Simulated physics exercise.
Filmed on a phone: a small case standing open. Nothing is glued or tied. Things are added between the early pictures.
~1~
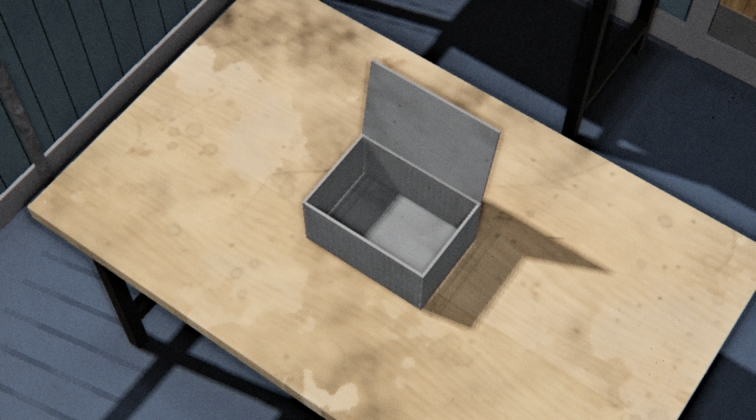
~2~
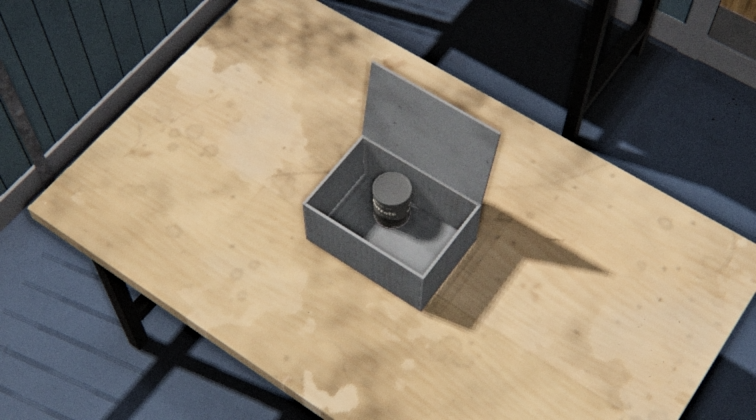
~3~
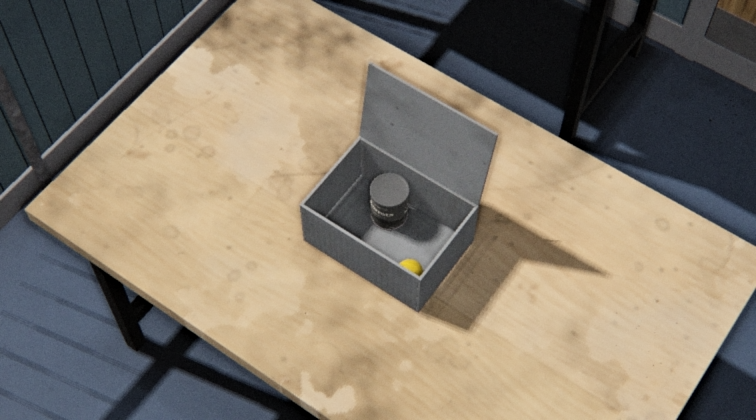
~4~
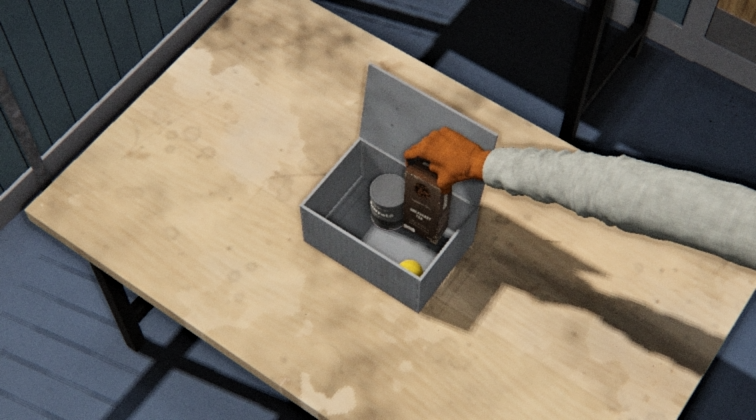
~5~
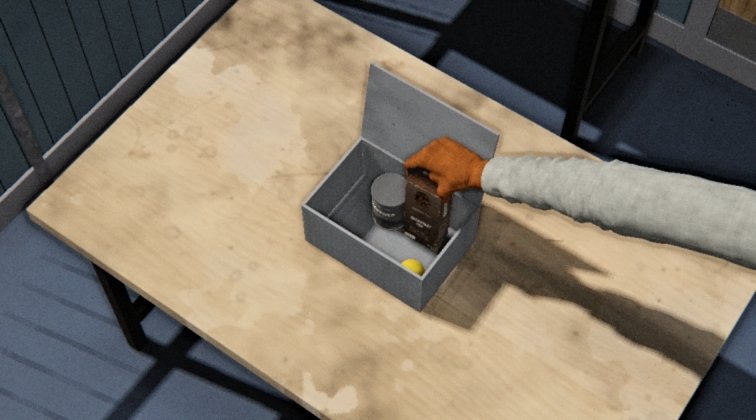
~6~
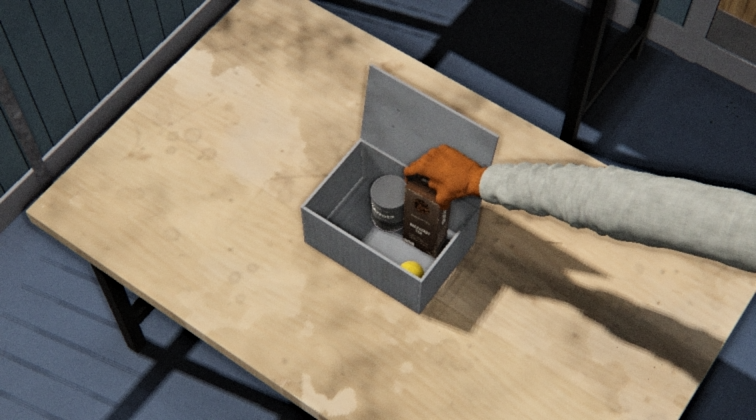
A dark grey tin appears inside the empty open grey box on the wooden table, followed by a small yellow object near the front corner. Then an orange-gloved hand, its arm reaching in from the right, lowers a brown carton slightly beside the tin and keeps gripping it.
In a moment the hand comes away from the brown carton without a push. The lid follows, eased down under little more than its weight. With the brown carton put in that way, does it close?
In the end the lid is held up.
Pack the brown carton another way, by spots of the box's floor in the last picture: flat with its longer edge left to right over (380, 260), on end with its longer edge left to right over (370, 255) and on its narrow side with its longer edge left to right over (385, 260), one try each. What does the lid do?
First, it sits on the rim; second, it is held up; third, it closes.
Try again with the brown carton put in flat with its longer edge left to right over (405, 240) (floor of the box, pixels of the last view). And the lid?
Then it shuts flat.
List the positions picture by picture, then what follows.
The last thing is not in view yet, in the first picture.
The last thing is not in view yet; grey tin (392, 201), in the second picture.
The last thing is not in view yet; grey tin (389, 202), in the third picture.
Coming down; brown carton (427, 200); grey tin (389, 203), in the fourth picture.
Coming down; brown carton (427, 208); grey tin (391, 202), in the fifth picture.
Put in, still held; brown carton (426, 215); grey tin (390, 204), in the sixth picture.
Then, 1.60 s after the last picture, lid 66° above the rim.
Then, 2.40 s after the last picture, lid 28° above the rim; brown carton tipped 30° from how it was near (412, 236).
At rest, lid 18° above the rim; tipped over in the box, brown carton; the other 2 in place. Seen from the same camera at the end, brown carton near (410, 245).
